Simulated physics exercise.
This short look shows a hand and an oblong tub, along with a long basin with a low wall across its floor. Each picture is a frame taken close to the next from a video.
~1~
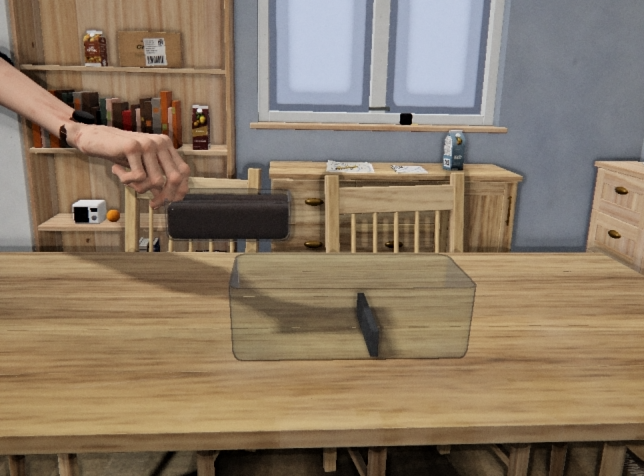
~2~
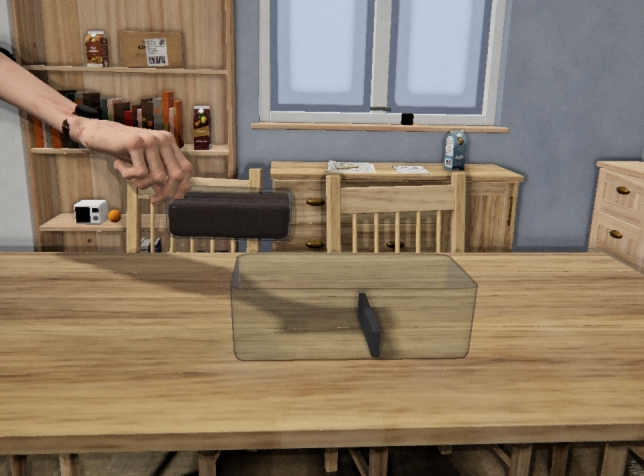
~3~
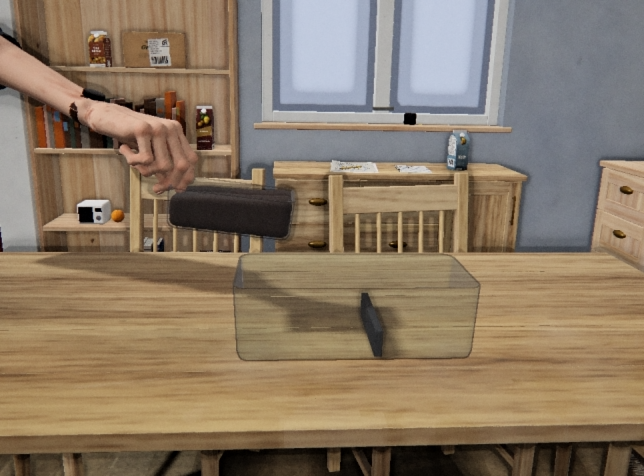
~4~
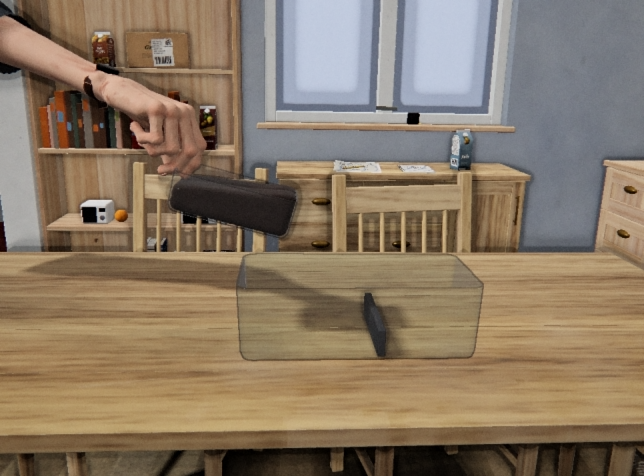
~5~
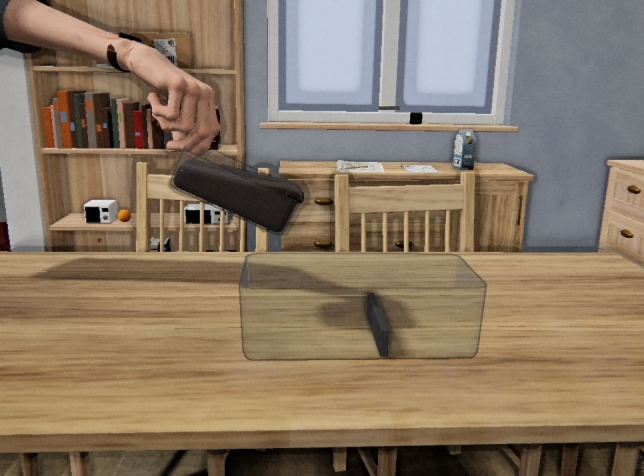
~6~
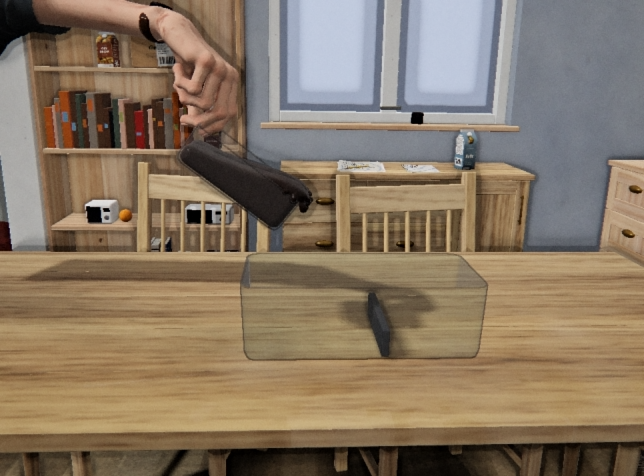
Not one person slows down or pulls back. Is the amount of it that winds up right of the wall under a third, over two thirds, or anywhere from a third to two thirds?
In the end it is from a third to two thirds.
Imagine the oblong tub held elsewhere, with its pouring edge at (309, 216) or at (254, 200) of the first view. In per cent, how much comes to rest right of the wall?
50 % and 10 %.
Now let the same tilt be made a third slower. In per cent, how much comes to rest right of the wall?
About 55 per cent.
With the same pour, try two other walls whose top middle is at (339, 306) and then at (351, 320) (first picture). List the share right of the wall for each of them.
65 % then 50 %, approximately.
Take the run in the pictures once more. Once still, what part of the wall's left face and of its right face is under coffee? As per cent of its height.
Left near 30; right near 40.
A moment on, the oblong tub is tipped right over and 18 per cent is still to pour, 18 is left of the wall and 0 right of it.
Next, the oblong tub is tipped right over and 1 per cent is still to pour, 28 is left of the wall and 59 right of it.
Then the oblong tub is tipped right over and 0 per cent is still to pour, 37 is left of the wall and 36 right of it.
Later the oblong tub is tipped right over and 0 per cent is still to pour, 44 is left of the wall and 46 right of it.
Finally, 46 per cent lies left of the wall, 45 right of it and 9 outside.
